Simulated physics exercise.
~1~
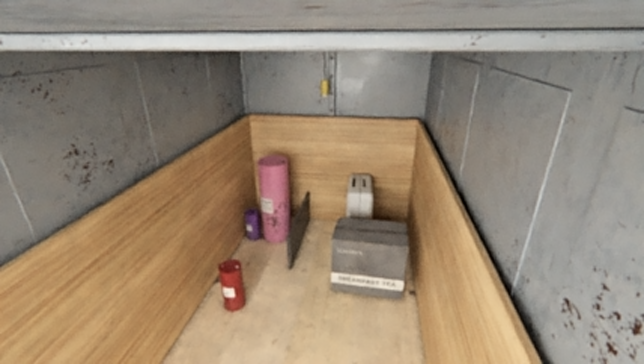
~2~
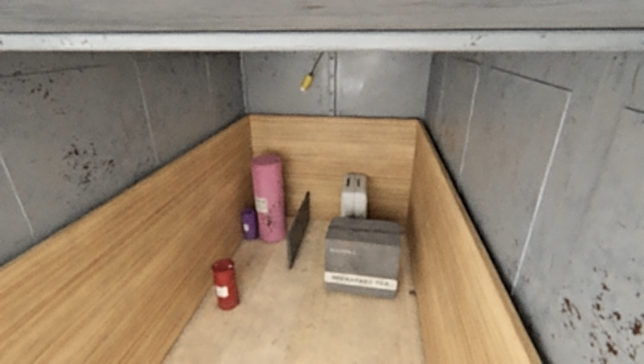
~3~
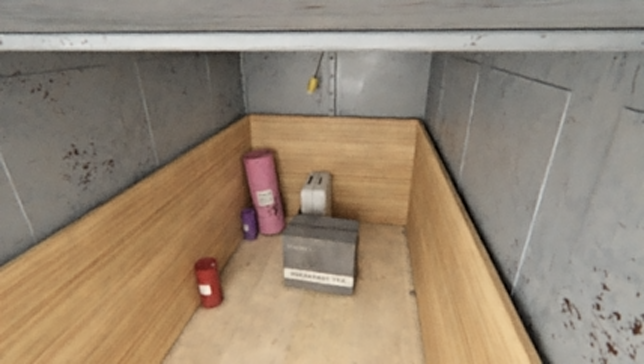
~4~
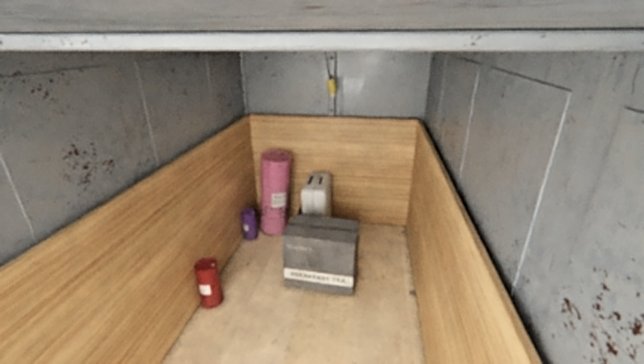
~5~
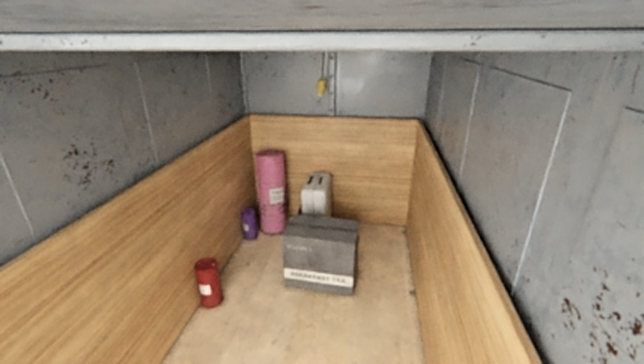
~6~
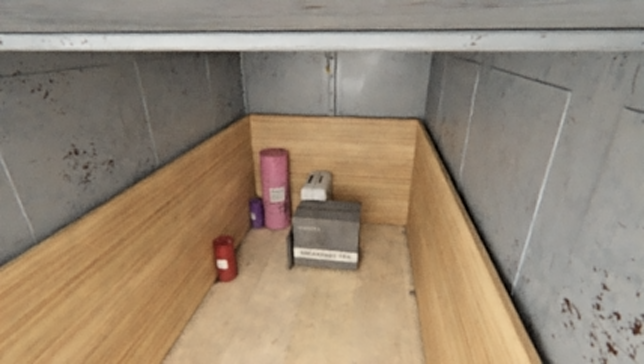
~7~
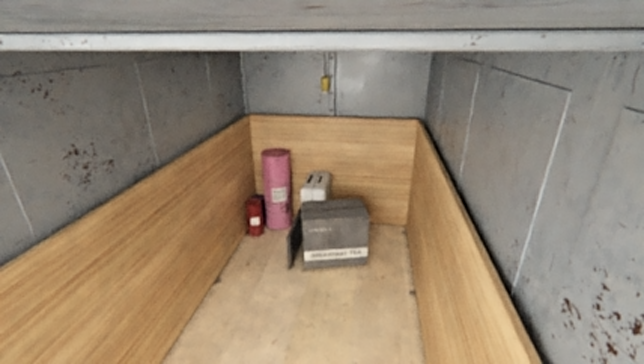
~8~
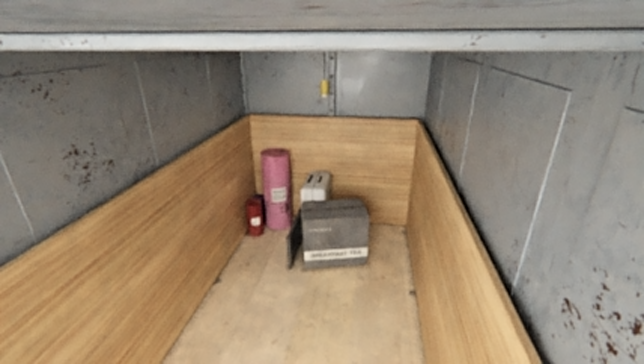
The clip shows a van's load bay with a grey box, white case, pink drum and purple and red canisters; the load shifts left, the drum tilting briefly, then the box and red canister slide towards the bulkhead, and everything ends upright and still near the far end.
